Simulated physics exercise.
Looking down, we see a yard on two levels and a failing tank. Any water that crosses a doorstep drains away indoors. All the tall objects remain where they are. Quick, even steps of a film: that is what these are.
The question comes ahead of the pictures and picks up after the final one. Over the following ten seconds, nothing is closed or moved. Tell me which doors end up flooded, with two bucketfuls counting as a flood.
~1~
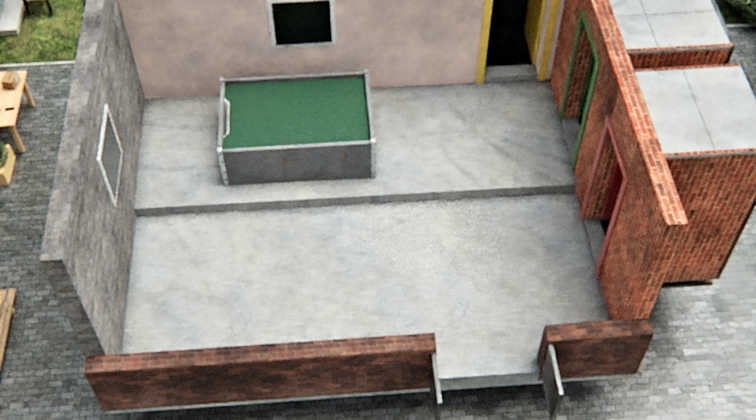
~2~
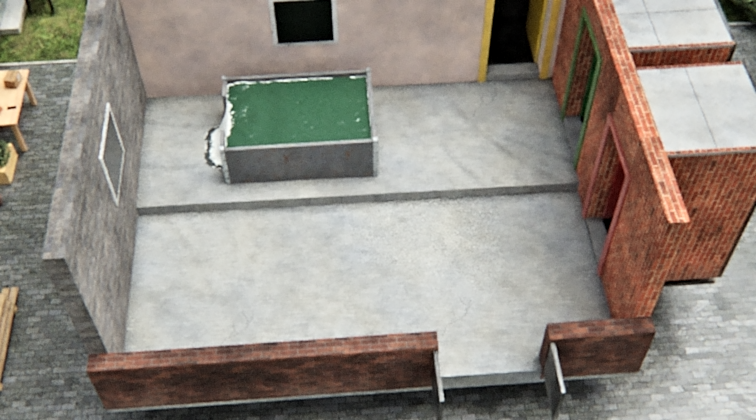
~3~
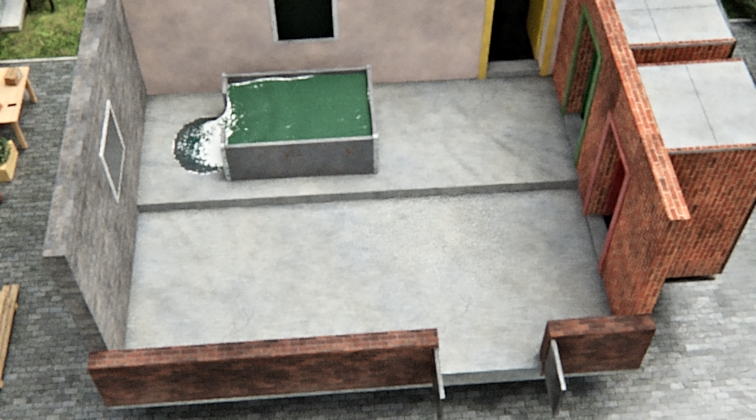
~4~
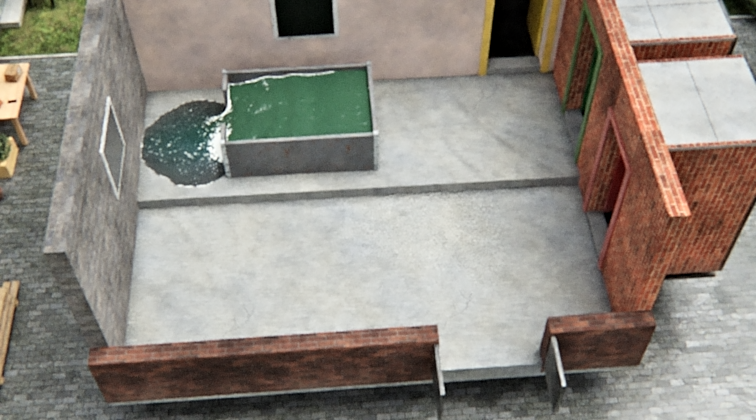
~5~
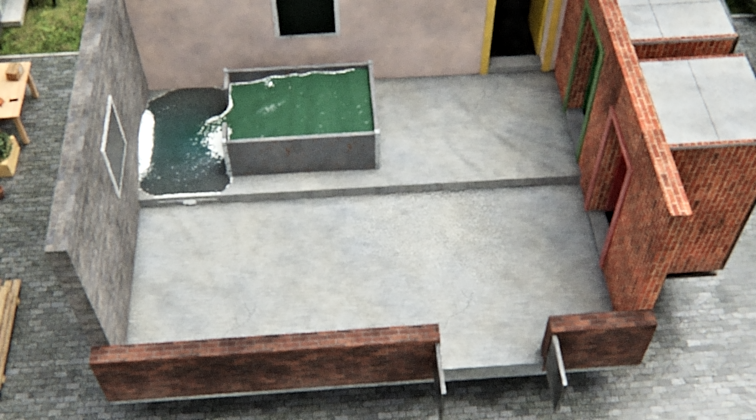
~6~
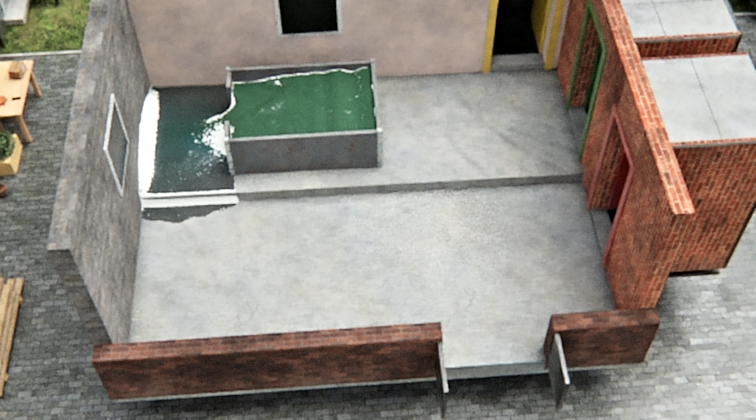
Here is how it goes: The yellow door escapes flooding; the red door ends up flooded; the green door escapes flooding.
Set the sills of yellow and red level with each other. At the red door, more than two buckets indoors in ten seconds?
If you ask me, red stays within bounds.
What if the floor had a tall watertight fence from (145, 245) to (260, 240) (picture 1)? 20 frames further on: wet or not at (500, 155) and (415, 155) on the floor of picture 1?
Result by location - first parched, second parched.
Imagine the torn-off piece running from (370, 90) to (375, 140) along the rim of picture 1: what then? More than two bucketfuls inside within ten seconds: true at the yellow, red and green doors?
Result per door - yellow door: Exceeds; red door: Exceeds; green door: Exceeds.
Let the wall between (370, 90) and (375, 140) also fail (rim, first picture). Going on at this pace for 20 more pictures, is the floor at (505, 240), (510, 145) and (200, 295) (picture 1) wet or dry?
First soaked, second soaked, third unwetted.
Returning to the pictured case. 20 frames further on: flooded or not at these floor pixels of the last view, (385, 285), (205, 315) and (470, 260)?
Point by point: Not yet wet, inundated, not yet wet.
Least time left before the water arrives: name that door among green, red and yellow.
The yellow door.
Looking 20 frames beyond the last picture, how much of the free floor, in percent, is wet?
Estimate: Near 40 %.
A moment on, water covers 15 % of the floor; the yellow door not reached, the red door not reached, the green door not reached.
Next, water covers 25 % of the floor; the yellow door not reached, the red door not reached, the green door not reached.
Then, water covers 40 % of the floor; the yellow door wet at the sill, nothing in, the red door not reached, the green door not reached.
Later, water covers 75 % of the floor; the yellow door wet at the sill, nothing in, the red door wet at the sill, nothing in, the green door wet at the sill, nothing in.
In the end, water covers 85 % of the floor; the yellow door wet at the sill, nothing in, the red door over two buckets in, the green door wet at the sill, nothing in.
